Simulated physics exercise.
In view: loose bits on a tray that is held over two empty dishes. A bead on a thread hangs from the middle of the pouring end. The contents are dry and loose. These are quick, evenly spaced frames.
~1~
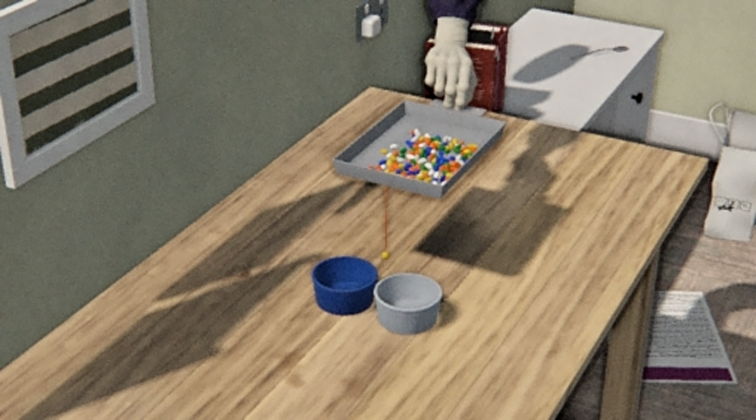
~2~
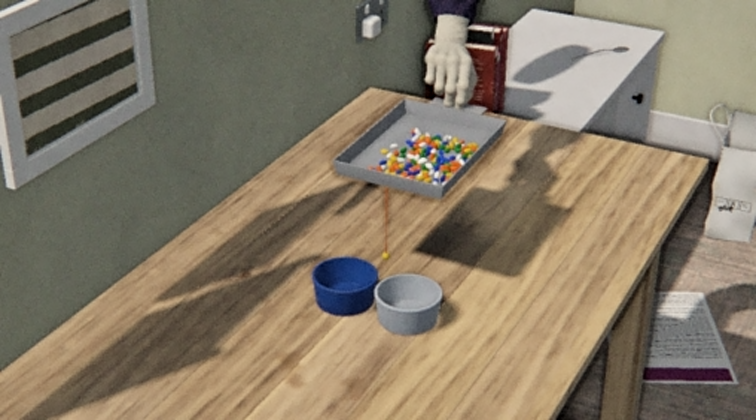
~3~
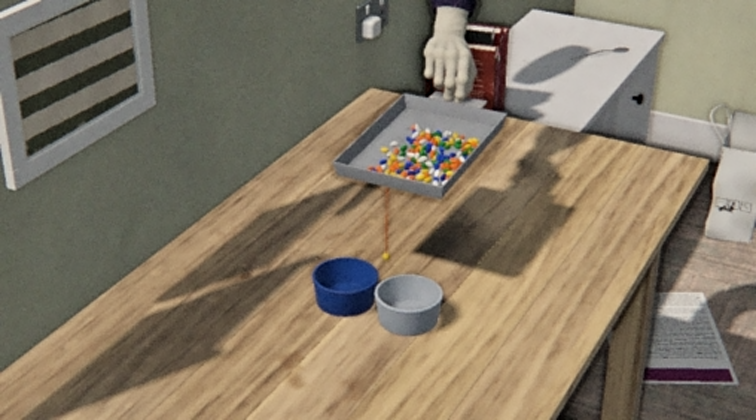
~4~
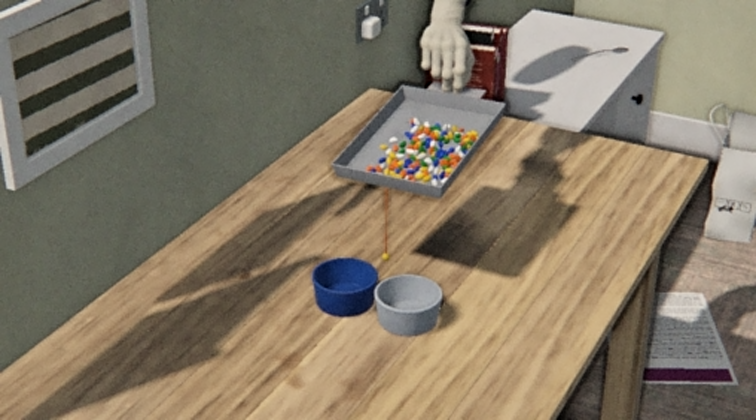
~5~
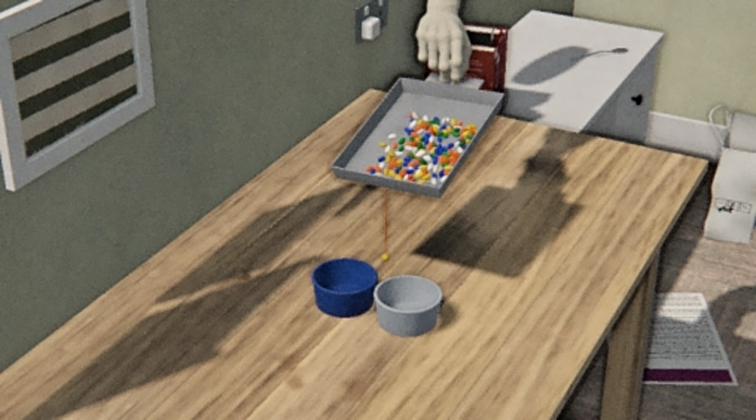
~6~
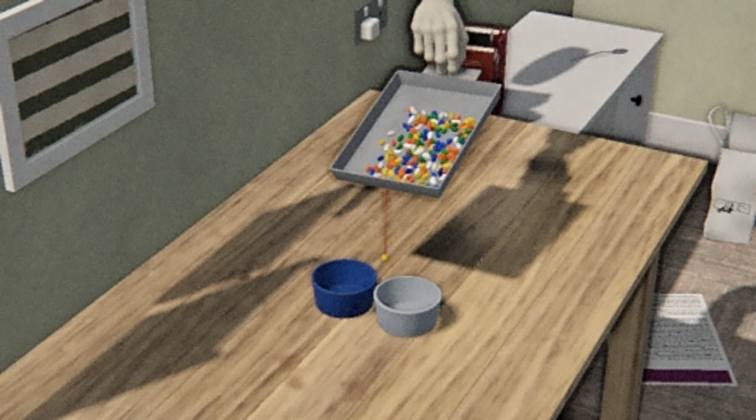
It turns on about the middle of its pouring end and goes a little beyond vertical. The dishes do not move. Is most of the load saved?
Caught overall: More than half.
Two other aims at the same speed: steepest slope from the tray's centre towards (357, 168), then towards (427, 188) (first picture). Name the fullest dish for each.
The first try: The dish on the left. The second: Right.
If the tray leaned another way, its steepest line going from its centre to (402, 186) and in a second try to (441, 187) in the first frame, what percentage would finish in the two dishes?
First some 80, then 30 per cent.
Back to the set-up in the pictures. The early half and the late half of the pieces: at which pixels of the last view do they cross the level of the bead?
The first part at (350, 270); the rest at (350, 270).
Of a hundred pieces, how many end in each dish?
Left dish near 50 in a hundred; right dish near 10.
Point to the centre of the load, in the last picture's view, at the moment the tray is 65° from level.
At about (387, 157).
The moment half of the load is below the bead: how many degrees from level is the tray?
Around 115° of tilt.
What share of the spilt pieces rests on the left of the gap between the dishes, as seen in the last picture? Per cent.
About 90 per cent.
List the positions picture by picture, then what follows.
The first frame shows corners of the pouring end near (337, 159) and (441, 184), level; middle of the load near (424, 161), jelly beans; left dish near (329, 299); right dish near (394, 318); bead on its thread near (386, 255).
The second frame shows corners of the pouring end near (337, 160) and (441, 185), level; middle of the load near (424, 161).
The third frame shows corners of the pouring end near (337, 161) and (441, 185), tipped barely, lowest at the left corner; middle of the load near (424, 159).
The fourth frame shows corners of the pouring end near (336, 163) and (439, 185), tipped a little, lowest at the left corner; middle of the load near (423, 155).
The fifth frame shows corners of the pouring end near (335, 165) and (438, 185), tipped a little, lowest at the left corner; middle of the load near (422, 152).
The sixth frame shows corners of the pouring end near (334, 167) and (437, 186), tipped clearly, lowest at the left corner; middle of the load near (421, 149); left dish near (329, 302); right dish near (393, 321).
Shortly afterwards, tray tipped steeply; the whole lot on the tray.
Next, tray tipped past a quarter turn; the bulk on the tray; only a few in the left dish; only a few outside both; a little in the air.
Some moments later, tray tipped past a quarter turn; a little in the right dish; near half in the left dish; near a third outside both.
In the end, tray tipped past a quarter turn; a little in the right dish; near half in the left dish; near a third outside both.
